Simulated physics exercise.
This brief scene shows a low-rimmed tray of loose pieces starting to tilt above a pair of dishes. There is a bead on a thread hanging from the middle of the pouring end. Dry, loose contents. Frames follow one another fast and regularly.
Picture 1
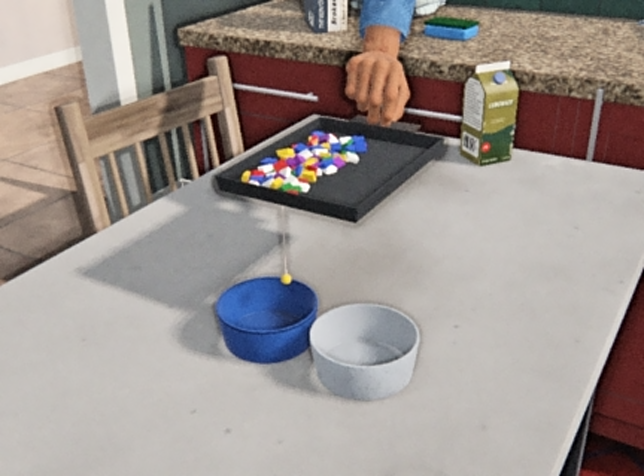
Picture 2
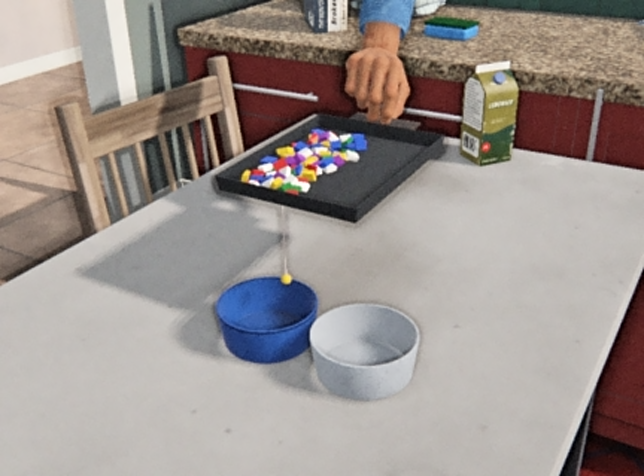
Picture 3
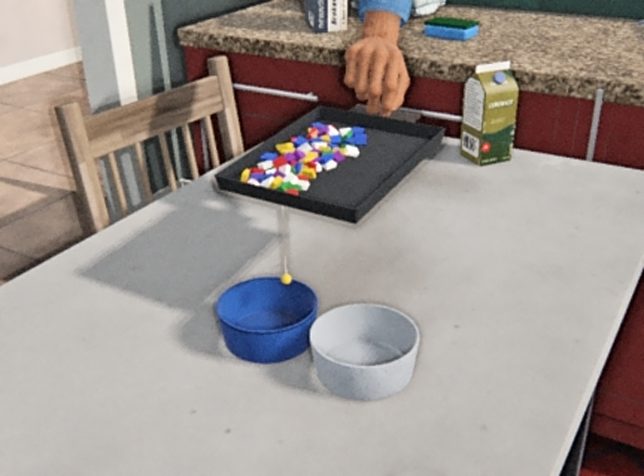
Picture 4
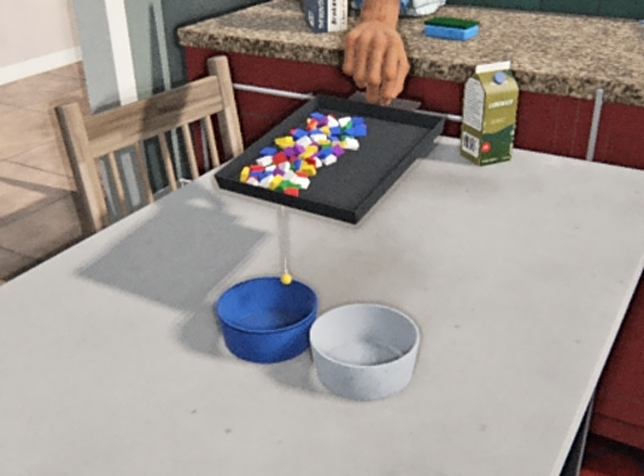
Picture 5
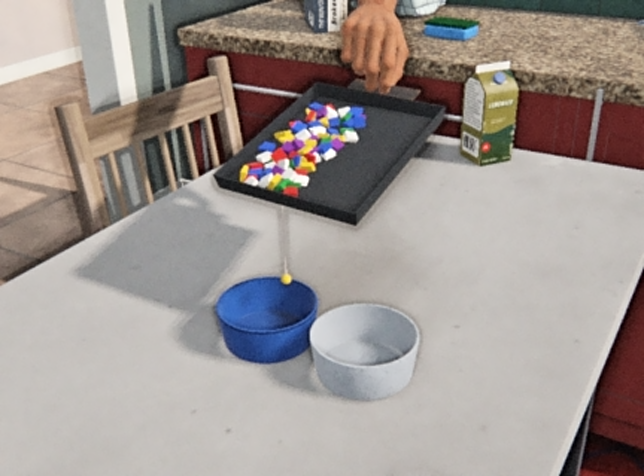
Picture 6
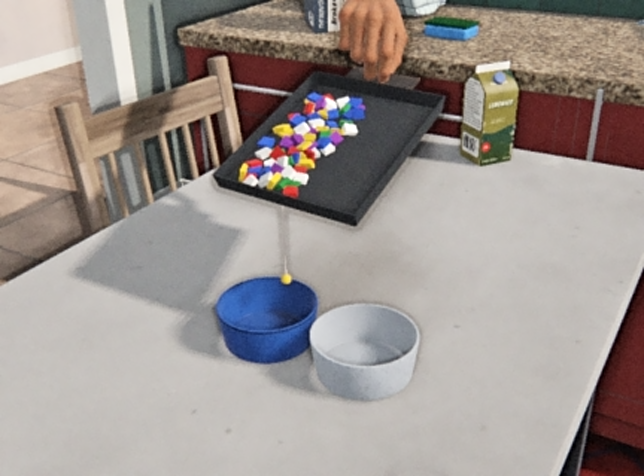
In a kitchen, a hand holds a dark tray of colourful small pieces level above a blue dish and a pale grey one on a table, a yellow bead hanging beneath its near edge. The hand then rises slightly, and the tray gradually tilts toward the dishes, its near right corner lowest.
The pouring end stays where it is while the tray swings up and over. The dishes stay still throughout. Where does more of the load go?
Pretty sure the heavier pile builds up on the left there.
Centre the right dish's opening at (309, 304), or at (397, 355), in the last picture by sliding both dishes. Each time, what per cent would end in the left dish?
Roughly 0 per cent, and 70 per cent.
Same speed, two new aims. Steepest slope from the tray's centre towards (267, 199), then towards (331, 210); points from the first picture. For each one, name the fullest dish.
First case: The dish at left. Second case: The dish at right.
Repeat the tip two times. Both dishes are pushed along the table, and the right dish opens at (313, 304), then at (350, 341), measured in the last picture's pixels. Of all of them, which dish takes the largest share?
Place 1 - the dish at right; place 2 - the dish at left.
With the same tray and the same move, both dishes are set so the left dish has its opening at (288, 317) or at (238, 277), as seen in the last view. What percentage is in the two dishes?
You'd get near 80 percent first and near 50 percent next.
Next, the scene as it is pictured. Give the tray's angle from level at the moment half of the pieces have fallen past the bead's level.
Angle: Close to 110°.
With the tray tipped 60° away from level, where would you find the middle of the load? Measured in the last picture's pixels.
Near (284, 181).
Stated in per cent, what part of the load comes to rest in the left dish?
Around 60 percent.
Soon after the last picture, tray tipped steeply; nearly all on the tray; a stray few in the air.
A little later, tray tipped right over; about two thirds on the tray; a small part in the right dish; about a quarter in the left dish; a small part outside both; a stray few in the air.
Later still, tray tipped past a quarter turn; about a quarter in the right dish; about two thirds in the left dish; a small part outside both.
At rest, tray tipped past a quarter turn; about a quarter in the right dish; about two thirds in the left dish; a small part outside both.
